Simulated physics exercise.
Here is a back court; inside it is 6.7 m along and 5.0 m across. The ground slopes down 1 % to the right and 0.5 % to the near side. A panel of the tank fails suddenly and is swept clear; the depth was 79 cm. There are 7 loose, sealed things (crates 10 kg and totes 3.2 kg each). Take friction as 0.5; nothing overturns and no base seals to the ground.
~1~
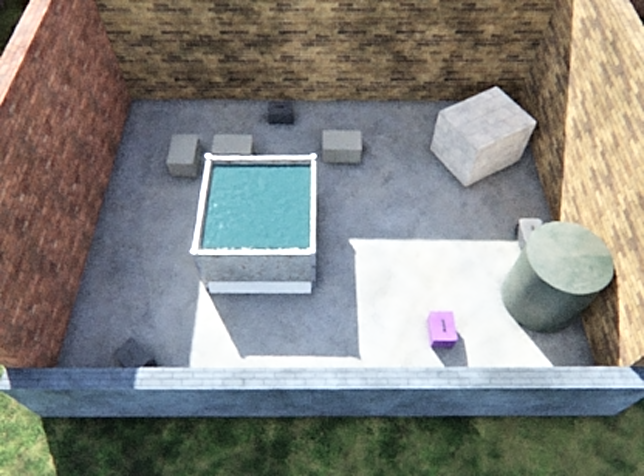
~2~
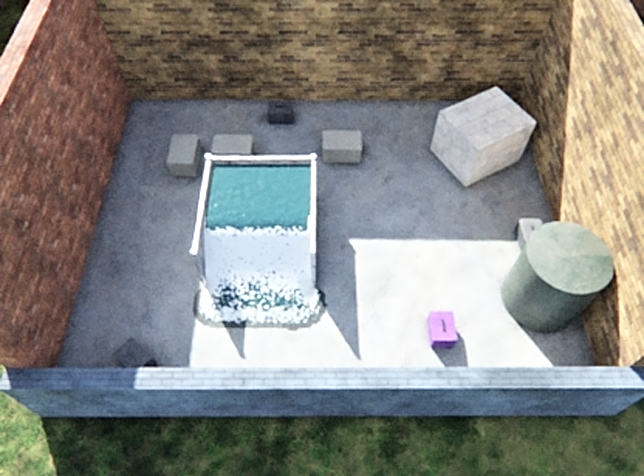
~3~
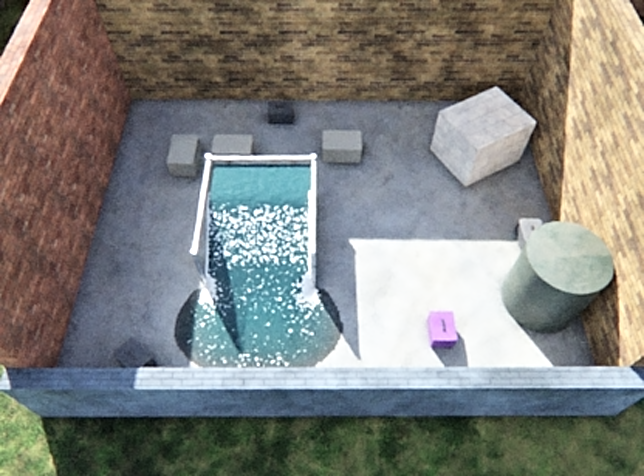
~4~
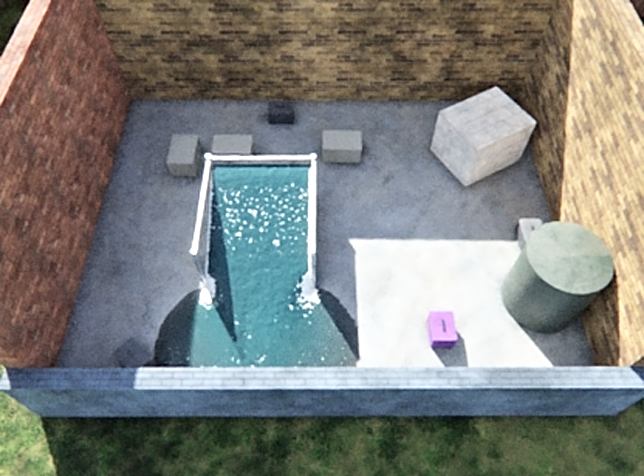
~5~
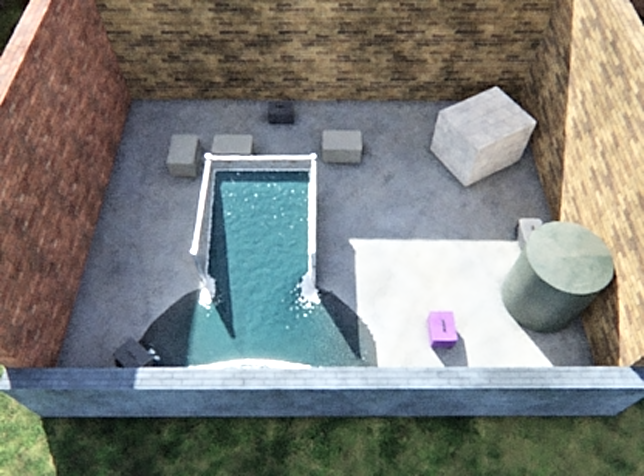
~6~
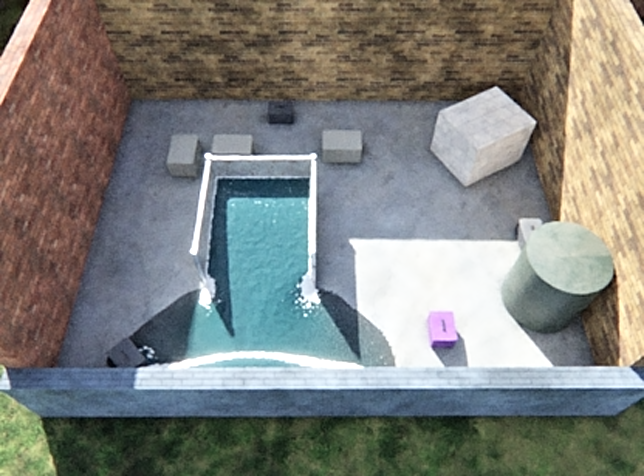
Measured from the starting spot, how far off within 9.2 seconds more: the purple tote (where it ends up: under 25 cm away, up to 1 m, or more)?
Purple tote ends far away.
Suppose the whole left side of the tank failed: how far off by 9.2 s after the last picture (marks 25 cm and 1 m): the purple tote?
In that case the purple tote is nudged along.
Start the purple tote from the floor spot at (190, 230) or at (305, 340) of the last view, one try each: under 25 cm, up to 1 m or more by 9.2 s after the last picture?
In turn: It ends far away; it travels far.
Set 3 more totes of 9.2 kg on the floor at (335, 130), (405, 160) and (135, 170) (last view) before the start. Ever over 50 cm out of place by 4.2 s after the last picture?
In turn: Short of it, under, past it.
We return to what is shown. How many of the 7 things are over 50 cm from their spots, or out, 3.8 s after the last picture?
I count 4.
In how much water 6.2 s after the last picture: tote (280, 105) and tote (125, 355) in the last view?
About 9 and 7 cm.
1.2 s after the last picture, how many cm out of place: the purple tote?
Roughly 120 cm by then.
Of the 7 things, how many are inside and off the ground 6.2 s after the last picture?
I count 6.
Then, 1.2 s after the last picture the purple tote is near (494, 263), 1.2 m from its start, aground; 1 afloat.
Then, 3.8 s after the last picture the purple tote is near (528, 154), 3.3 m from its start, afloat; 4 afloat.
Then, 6.2 s after the last picture the purple tote is near (528, 156), 3.3 m from its start, afloat; 6 afloat.
Then, 9.2 s after the last picture the purple tote is near (508, 168), 2.9 m from its start, afloat; 7 afloat.
